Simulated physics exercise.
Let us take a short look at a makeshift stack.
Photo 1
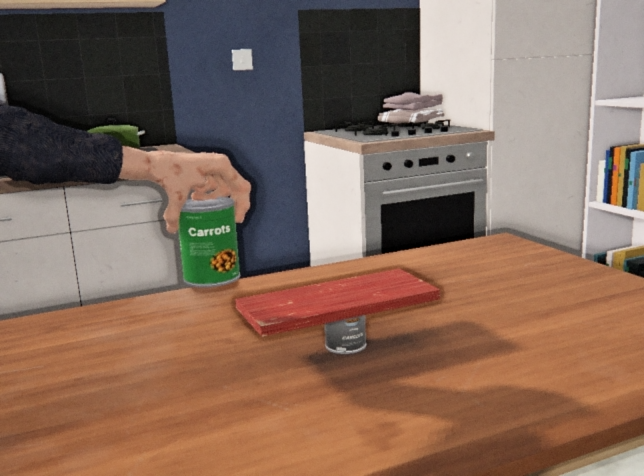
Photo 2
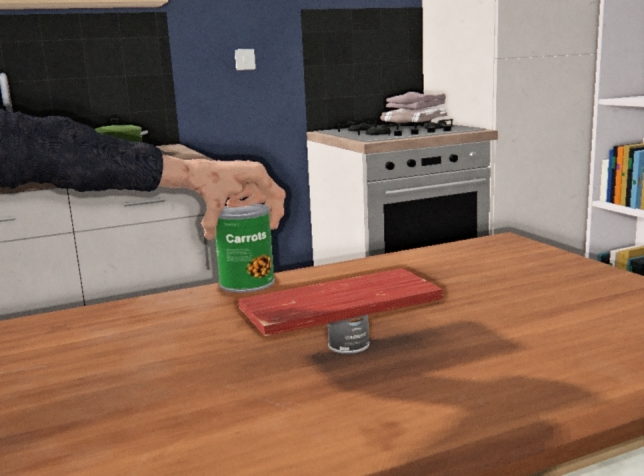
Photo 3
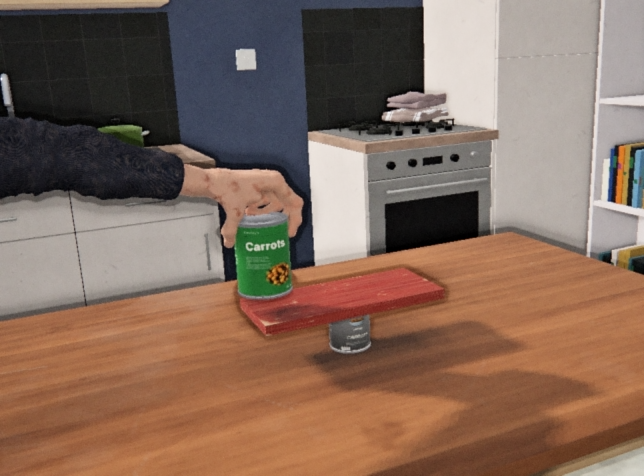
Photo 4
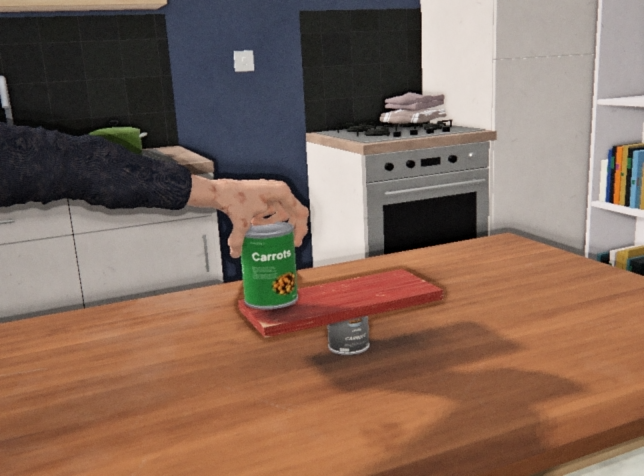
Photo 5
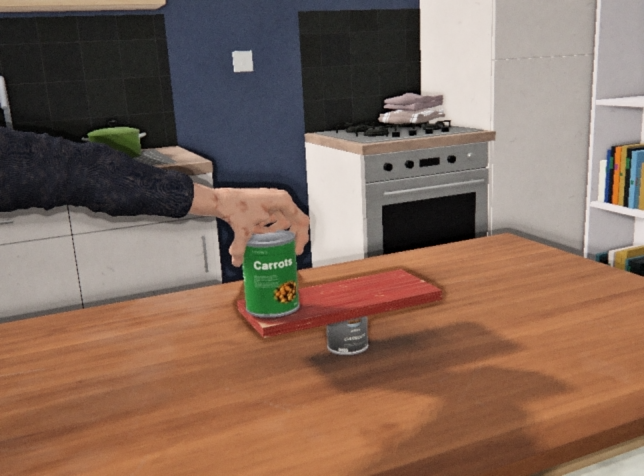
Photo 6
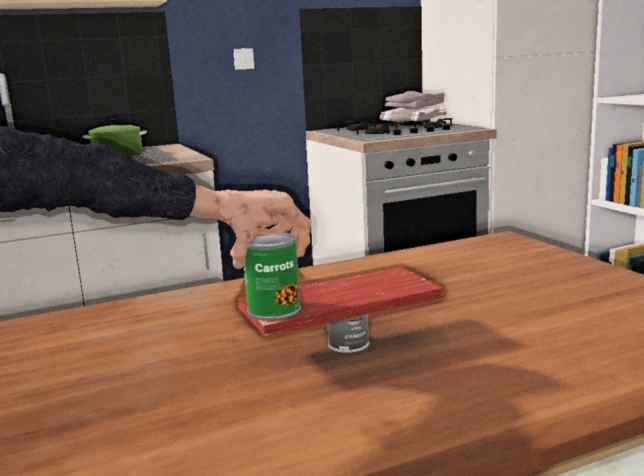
The video shows a hand lowering a green tin of carrots onto the left end of a red board resting on a smaller grey tin on a wooden table, with the hand still holding the green tin.
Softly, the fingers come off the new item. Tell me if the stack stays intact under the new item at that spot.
The stack is left disturbed.
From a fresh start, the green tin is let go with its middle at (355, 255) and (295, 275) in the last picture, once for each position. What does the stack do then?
It does not fall the first time and falls the second time.
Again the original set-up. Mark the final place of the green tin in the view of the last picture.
It finishes at about (172, 368).
Then, 0.40 s on from there, green tin now fallen; red board turned 34° from how it was put.
Then, 0.50 s on from there, red board turned 29° from how it was put.
Then, 0.70 s on from there, red board shifted a little.
Then, 1.20 s on from there, red board turned 22° from how it was put.
In the end, fallen, green tin; moved from the start, red board; grey tin unmoved. At the end, from the last picture's camera, green tin near (172, 368). The stack loses its balance.
